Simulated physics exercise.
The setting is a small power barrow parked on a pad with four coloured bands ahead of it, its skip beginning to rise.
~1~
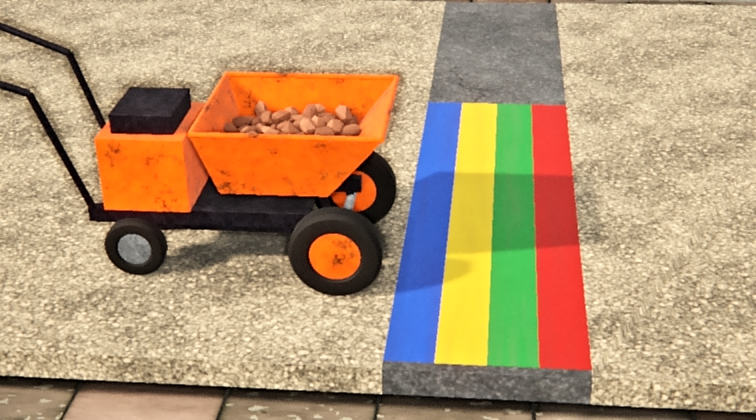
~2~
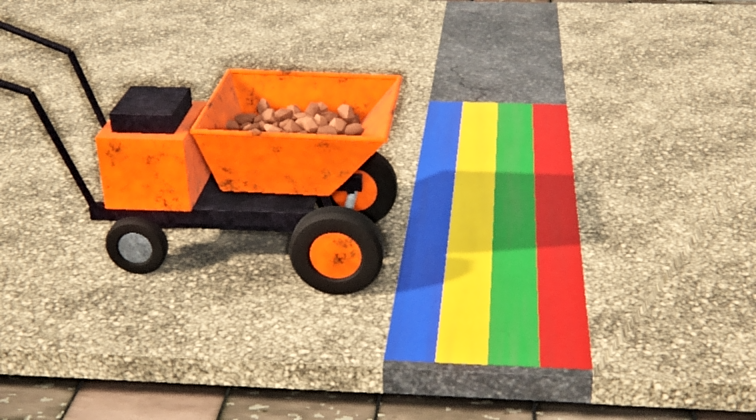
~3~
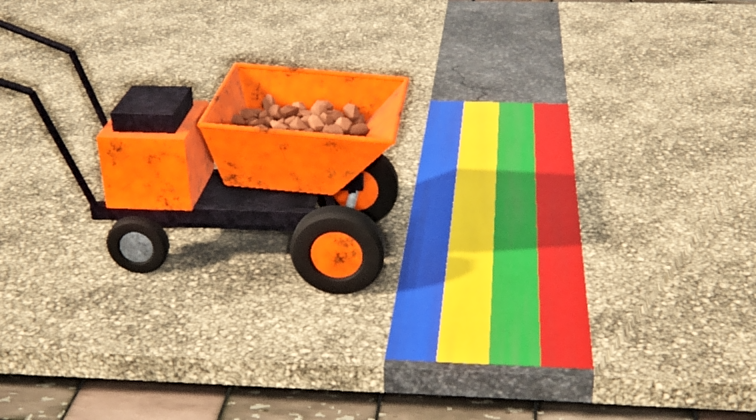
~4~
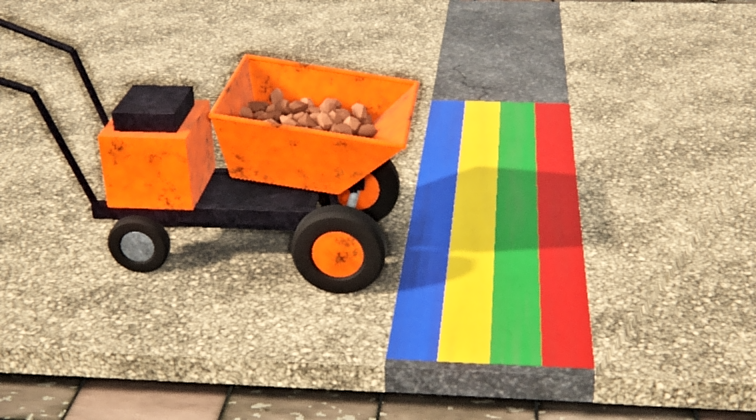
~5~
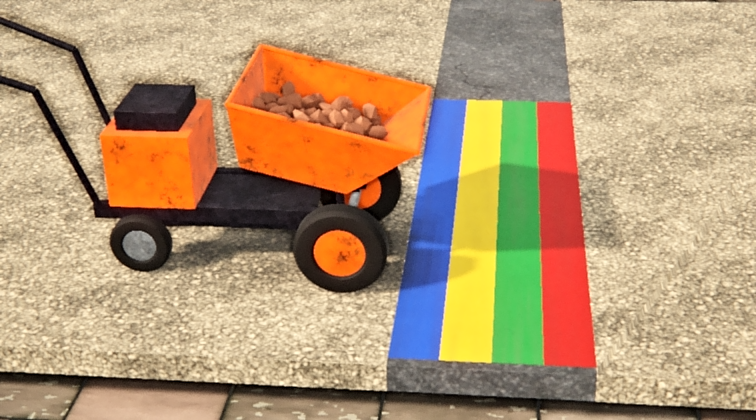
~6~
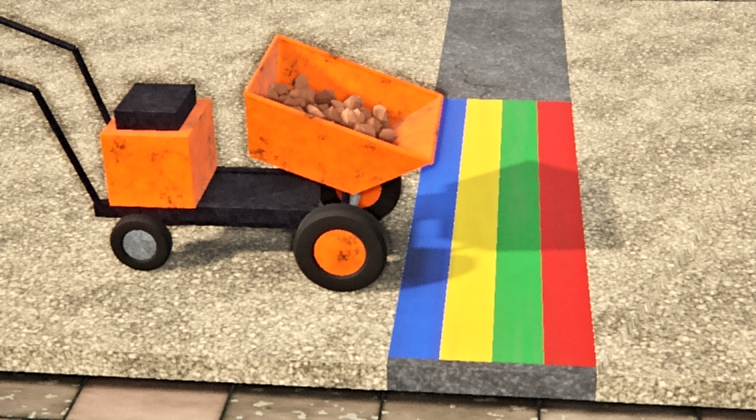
At first, an orange power barrow stands still with its skip level and loaded with rubble, facing blue, yellow, green and red bands on the right. The back of the skip then lifts gradually, its front lip easing right and downward until it is clearly tilted, the rubble still inside.
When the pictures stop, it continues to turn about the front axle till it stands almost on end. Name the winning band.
The green band.
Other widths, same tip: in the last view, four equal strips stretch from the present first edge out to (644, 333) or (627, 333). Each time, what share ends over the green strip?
40 and 40 in a hundred.
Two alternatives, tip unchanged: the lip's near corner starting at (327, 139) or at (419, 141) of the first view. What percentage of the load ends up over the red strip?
Roughly 0 per cent, and 30 per cent.
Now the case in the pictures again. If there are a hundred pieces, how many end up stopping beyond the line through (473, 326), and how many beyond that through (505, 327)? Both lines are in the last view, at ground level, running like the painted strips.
Close to 80 and 50 per cent respectively.
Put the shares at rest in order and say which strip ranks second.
That red strip is second.
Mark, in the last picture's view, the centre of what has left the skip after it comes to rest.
I'd put the middle somewhere around (523, 249).
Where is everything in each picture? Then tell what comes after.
In the first frame, lip of the skip at (381, 140), level; top of the load at (291, 129), lumps of rubble; blue strip at (414, 323); yellow strip at (463, 325); green strip at (513, 327); red strip at (563, 329).
In the second frame, lip of the skip at (385, 140), level; top of the load at (294, 127).
In the third frame, lip of the skip at (392, 142), tipped barely; top of the load at (280, 126).
In the fourth frame, lip of the skip at (403, 147), tipped a little; top of the load at (288, 121).
In the fifth frame, lip of the skip at (417, 153), tipped a little; top of the load at (283, 120).
In the sixth frame, lip of the skip at (430, 162), tipped clearly; top of the load at (294, 114); blue strip at (419, 319); yellow strip at (468, 321); green strip at (518, 323); red strip at (568, 326).
Soon, skip tipped steeply; all in the skip.
A while on, skip tipped right over; most in the skip; a stray few over the yellow strip; a small part over the green strip.
Towards the end, skip tipped right over; about a quarter in the skip; a small part over the yellow strip; about half over the green strip; about a quarter over the red strip; a stray few off the paint.
Finally, skip tipped right over; about a quarter in the skip; none over the blue strip; a small part over the yellow strip; about half over the green strip; about a quarter over the red strip; a stray few off the paint.
